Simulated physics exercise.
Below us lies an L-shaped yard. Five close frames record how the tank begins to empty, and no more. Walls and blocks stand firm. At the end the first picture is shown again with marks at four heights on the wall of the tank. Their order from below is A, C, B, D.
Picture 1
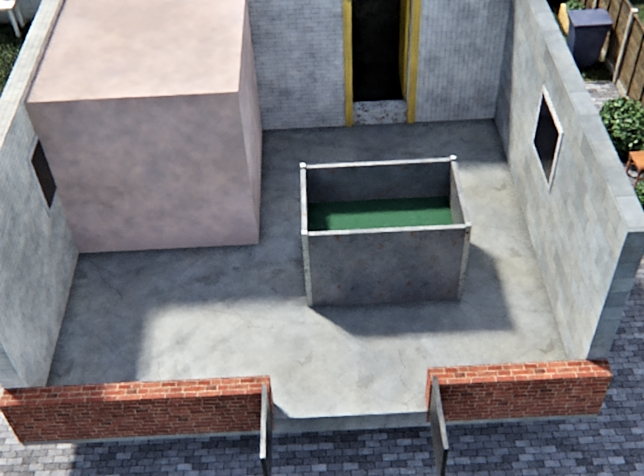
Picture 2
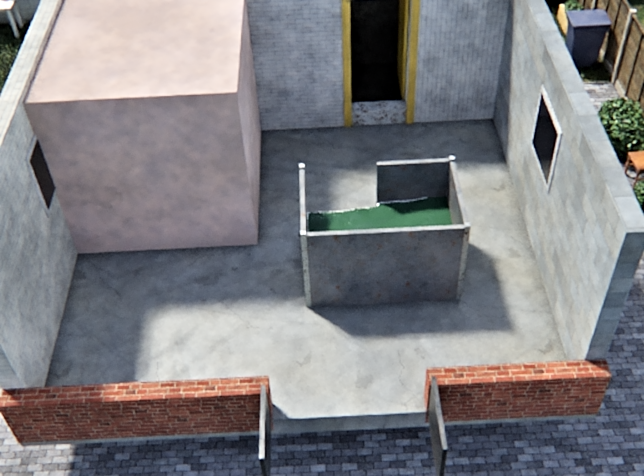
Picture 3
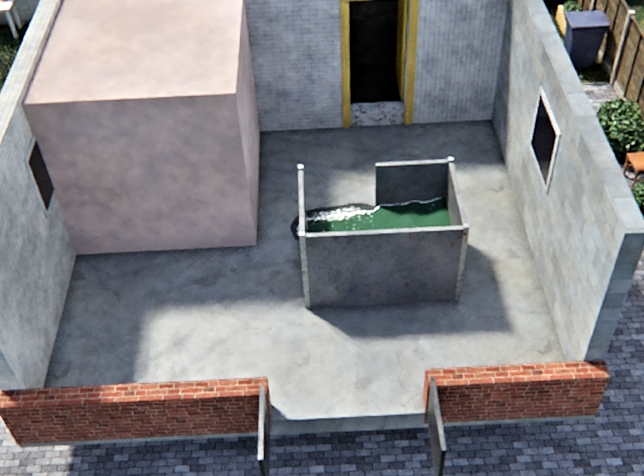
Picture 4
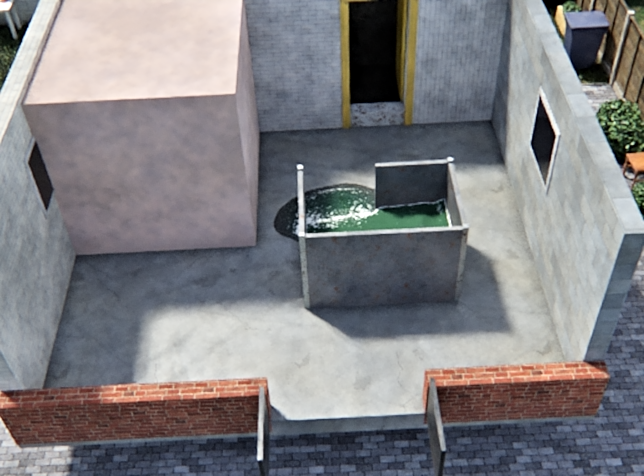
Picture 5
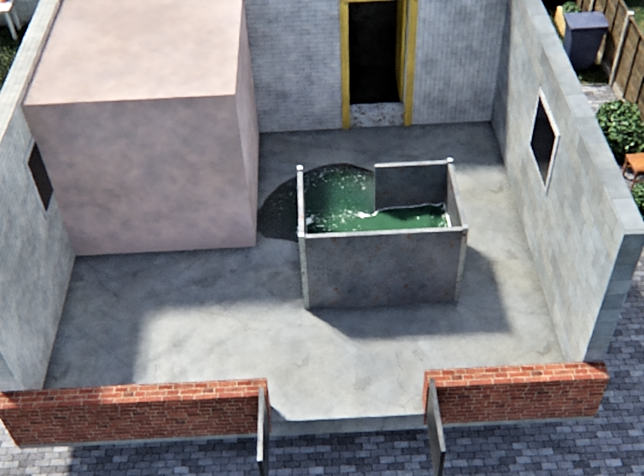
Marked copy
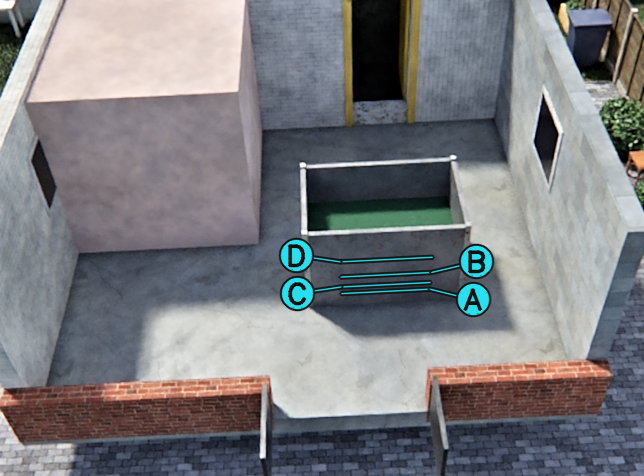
In an L-shaped yard, a tank's back wall opens and green water spreads out behind it.
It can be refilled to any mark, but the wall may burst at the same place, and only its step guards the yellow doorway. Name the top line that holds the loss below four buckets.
Go for D.
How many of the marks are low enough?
All four.
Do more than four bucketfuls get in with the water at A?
No.
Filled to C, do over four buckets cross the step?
No.
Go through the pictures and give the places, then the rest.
The first picture shows water in the tank at rest, its middle at (381, 230); foot of the yellow doorway at (380, 124); open gate at (348, 369).
In the second picture, water covers 1 % of the ground, its front hidden from here.
In the third picture, water covers 3 % of the ground, its front hidden from here.
In the fourth picture, 6 % of the ground under water, visible out to (284, 229).
In the fifth picture, 11 % of the ground under water, visible out to (279, 196).
In cyan, A at (385, 291); B at (386, 274); C at (385, 284); D at (386, 259); from the bottom up A, C, B, D.
With A, nothing gets over.
With B, nothing gets over.
With C, nothing gets over.
With D, a splash gets over, under a bucket.
